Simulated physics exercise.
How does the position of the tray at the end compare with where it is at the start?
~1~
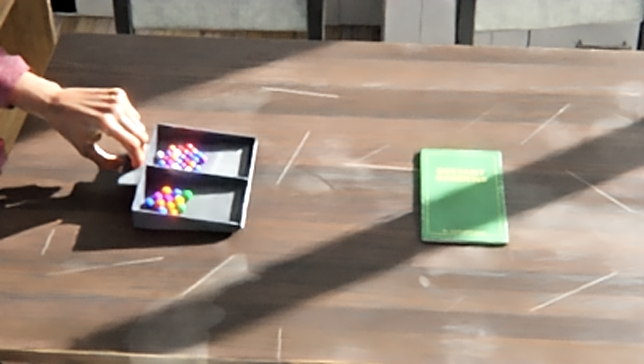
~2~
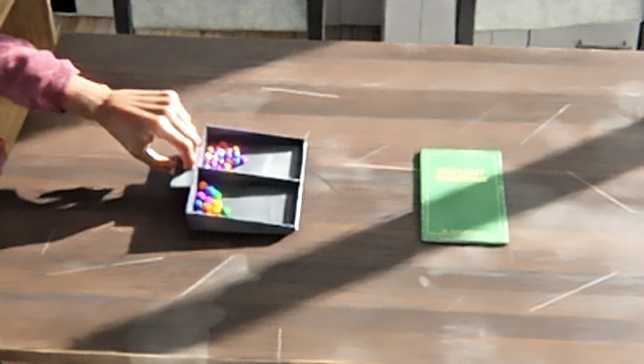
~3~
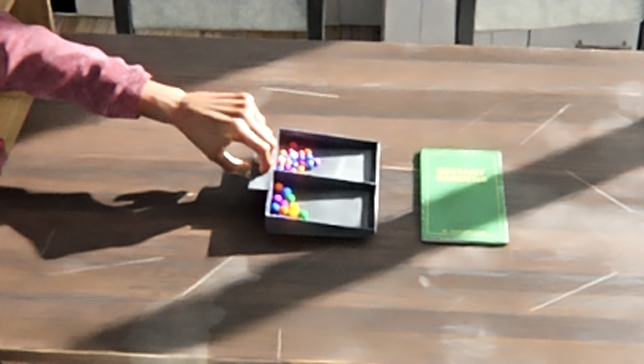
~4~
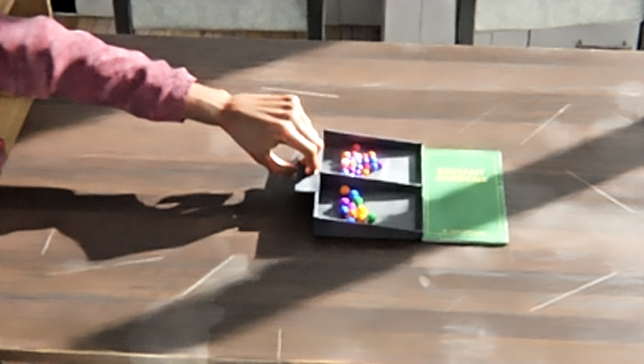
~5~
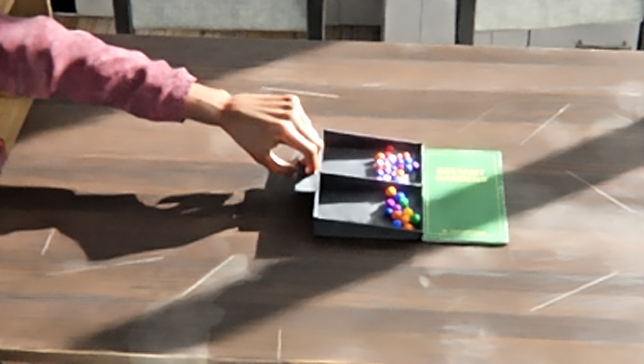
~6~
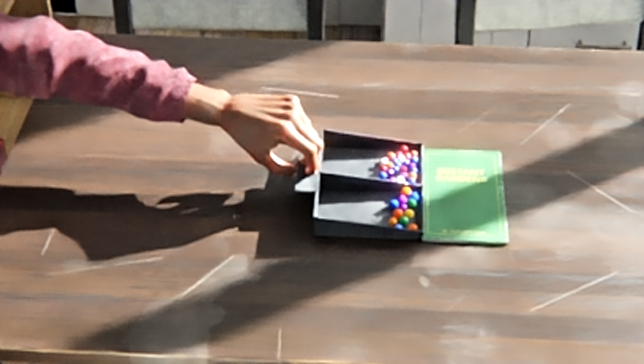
At the start the tray sits on the left part of the table, well apart from the green book. By the end it is farther right, resting against the book's left edge.
